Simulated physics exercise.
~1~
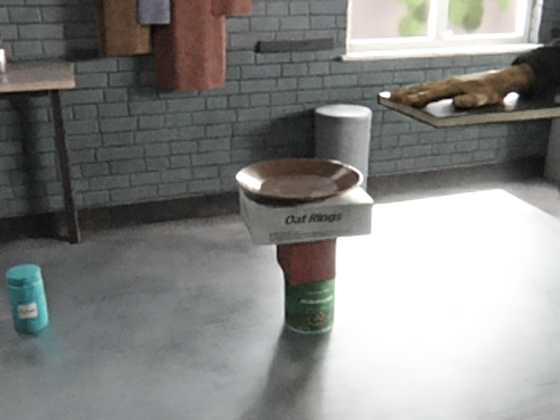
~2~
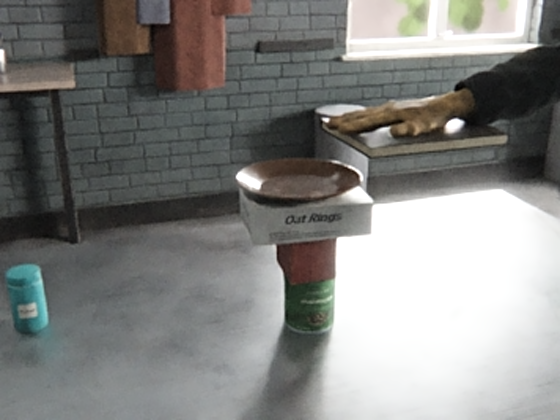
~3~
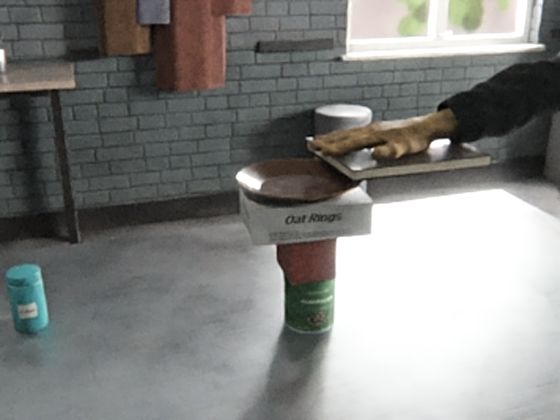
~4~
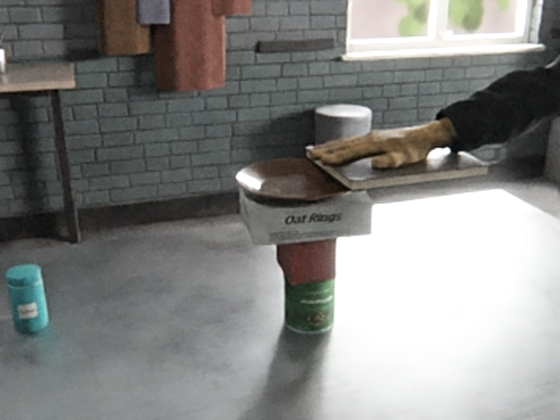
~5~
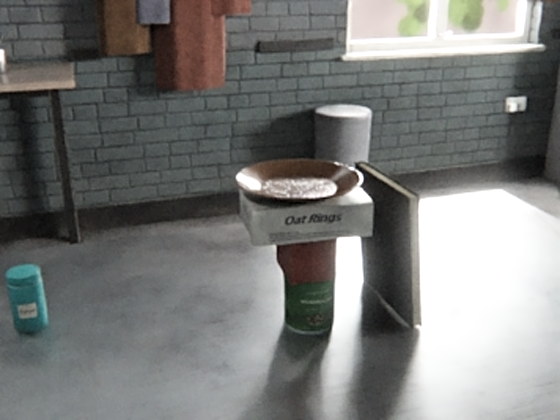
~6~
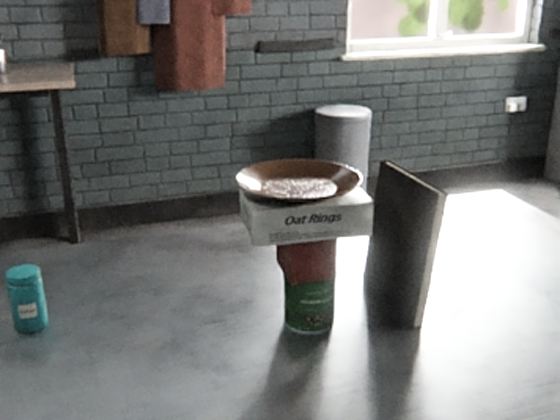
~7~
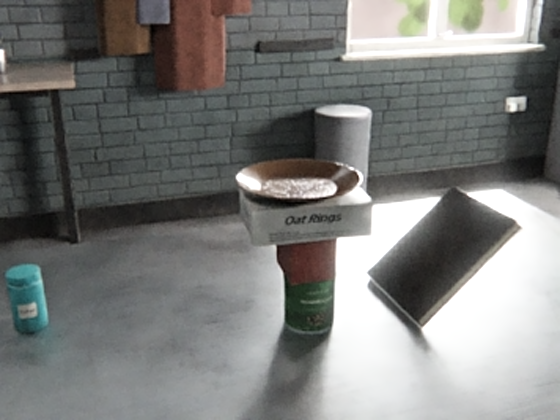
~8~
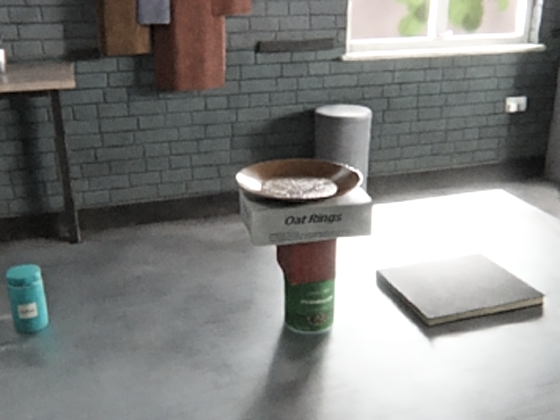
Black book tipping off a plate-topped stack after a gloved hand sets it at the edge, landing flat on the floor beside.
